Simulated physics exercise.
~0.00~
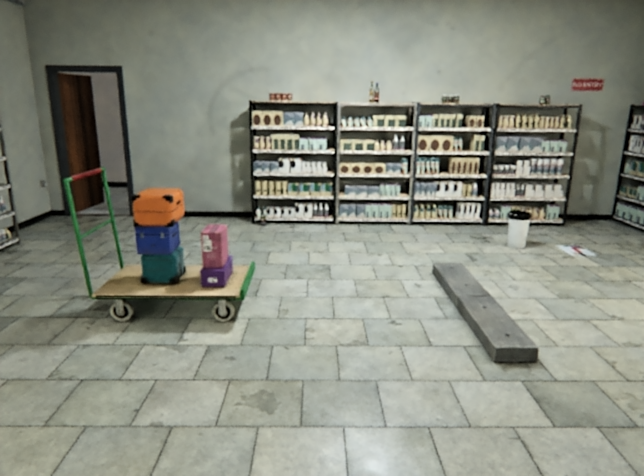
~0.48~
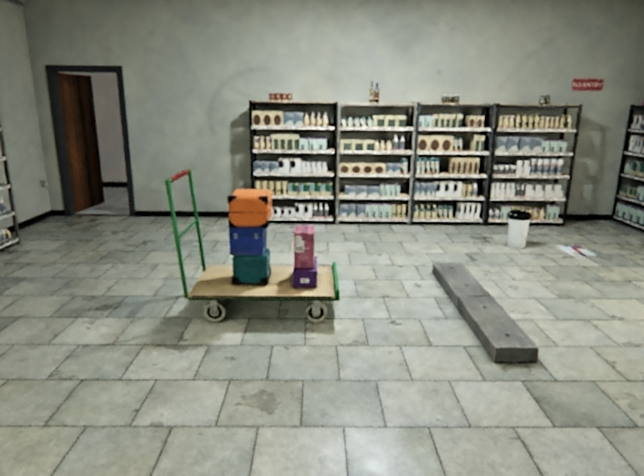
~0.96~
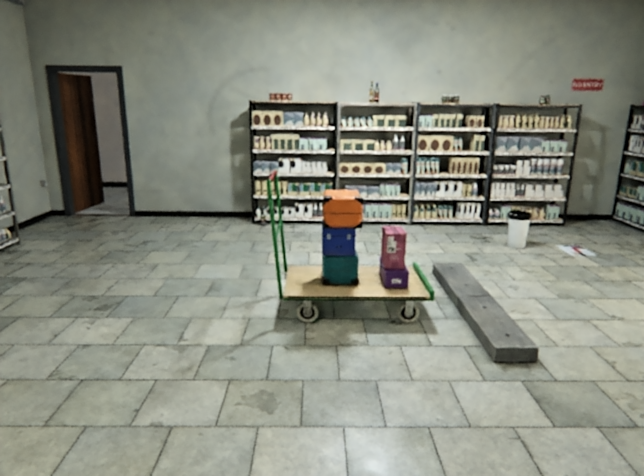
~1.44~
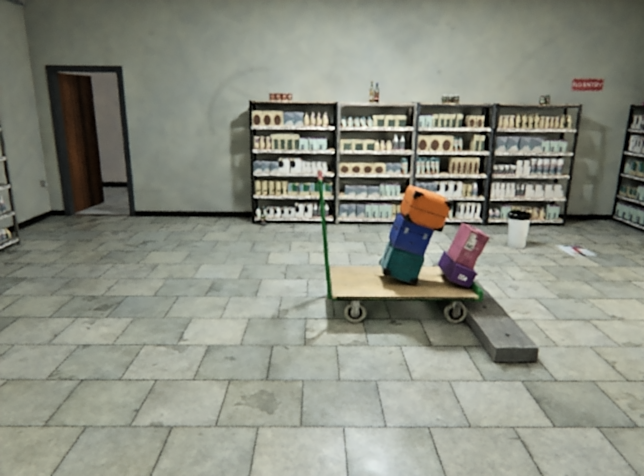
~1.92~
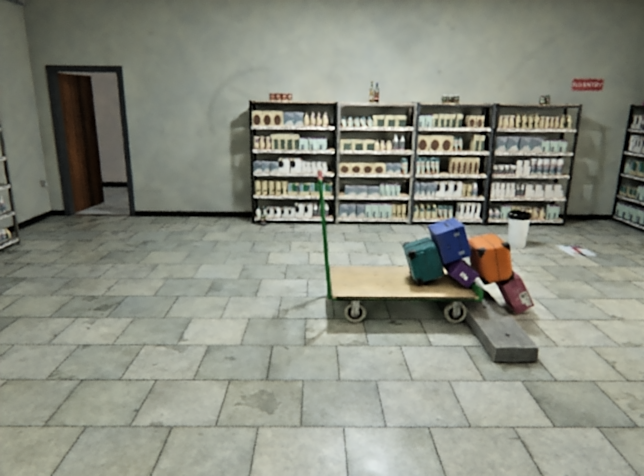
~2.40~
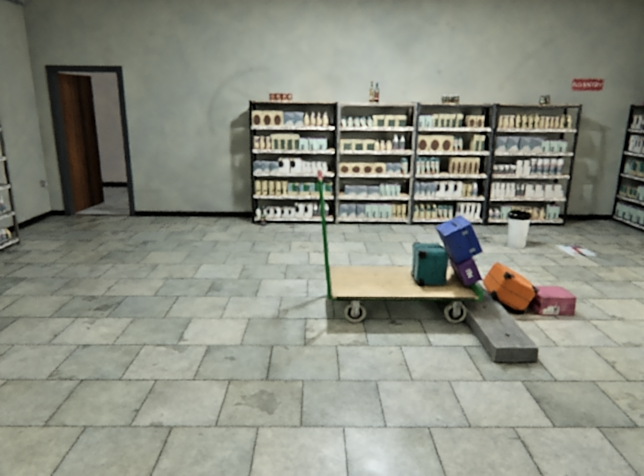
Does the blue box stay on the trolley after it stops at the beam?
Yes, the blue box stays aboard. It tips forward and ends up tilted at the front end of the deck, next to the teal case.
The clip opens on a green-handled trolley carrying two stacks, an orange case over blue and teal ones, and a pink box over a purple one, in a room lined with stocked shelves. The trolley rolls right across the tiled floor toward a long grey beam. It stops at the beam, and both stacks tip forward toward the right. The orange case and the pink box topple over the front edge and land on the floor beyond. The teal case stays on the deck, with the blue and purple boxes tilted together at its front end.
